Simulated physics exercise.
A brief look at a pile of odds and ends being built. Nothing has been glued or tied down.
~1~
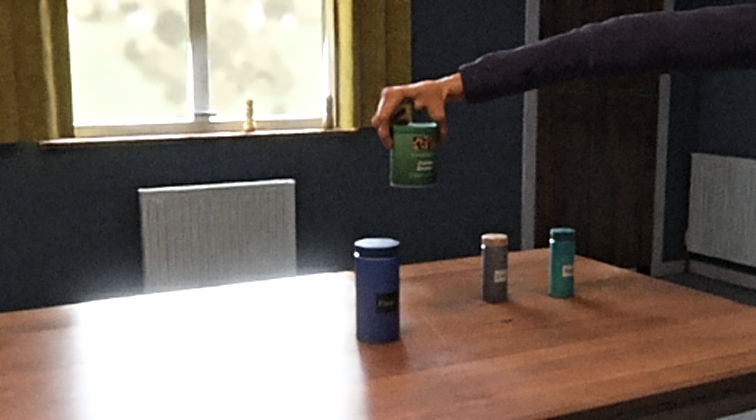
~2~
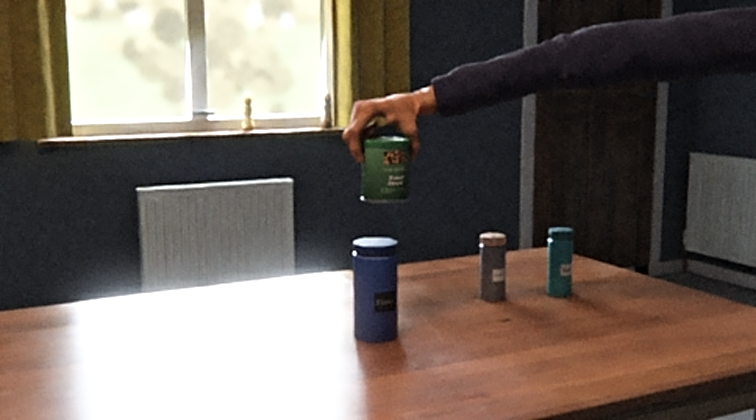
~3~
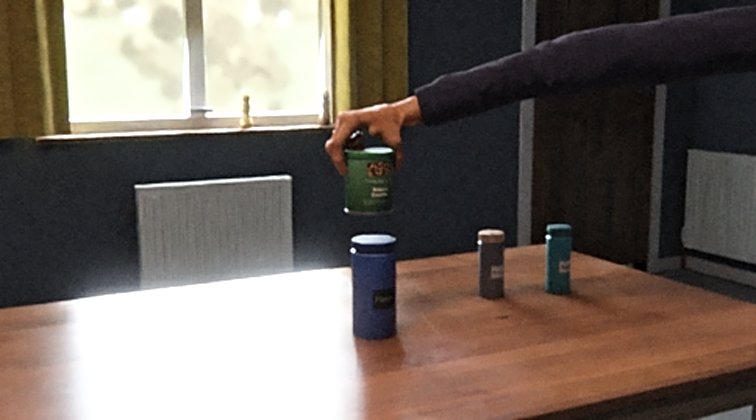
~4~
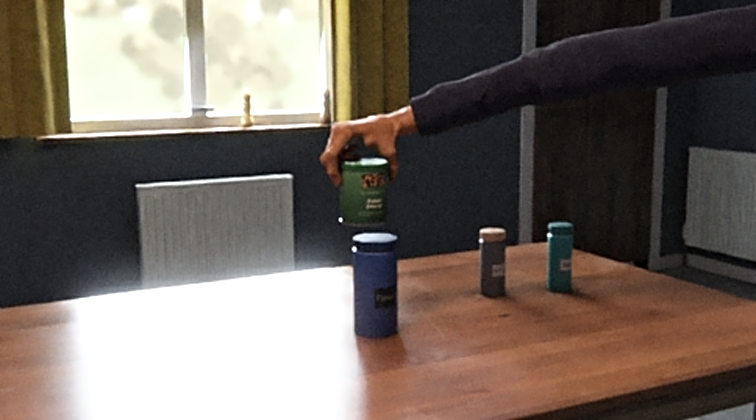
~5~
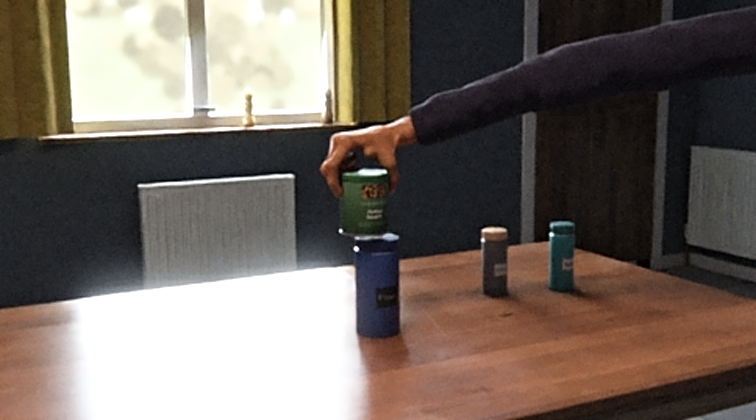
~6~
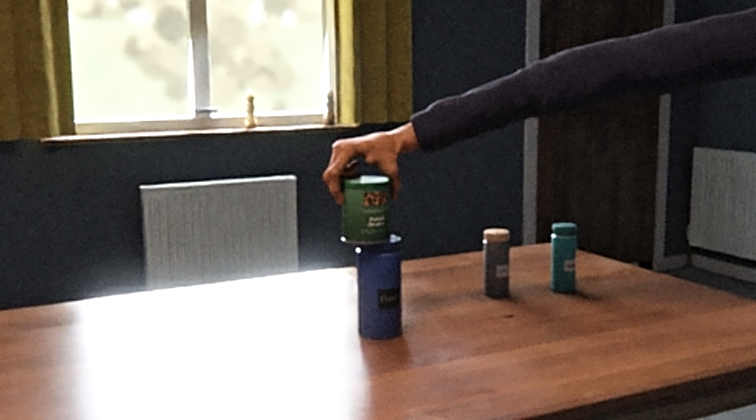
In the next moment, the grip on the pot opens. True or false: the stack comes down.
False.
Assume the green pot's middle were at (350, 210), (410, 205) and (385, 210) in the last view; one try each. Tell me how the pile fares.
Result per try: First toppled, second toppled, third still standing.
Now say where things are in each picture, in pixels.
In the first frame, coming down; green pot (414, 155); turquoise shaker (562, 263).
In the second frame, coming down; green pot (386, 170); blue jar (376, 289).
In the third frame, coming down; green pot (370, 181); grey shaker (491, 264).
In the fourth frame, coming down; green pot (364, 192); turquoise shaker (560, 257).
In the fifth frame, coming down; green pot (364, 203); blue jar (377, 285).
In the sixth frame, set down, still held; green pot (366, 209); grey shaker (496, 263).
Then, 1.00 s past the last view, nothing moves.
Then, 2.10 s past the last view, green pot resting near (366, 210).
Finally, all 4 still in place. Final places as the last picture's camera would see them, green pot near (366, 210). The pile stays up.
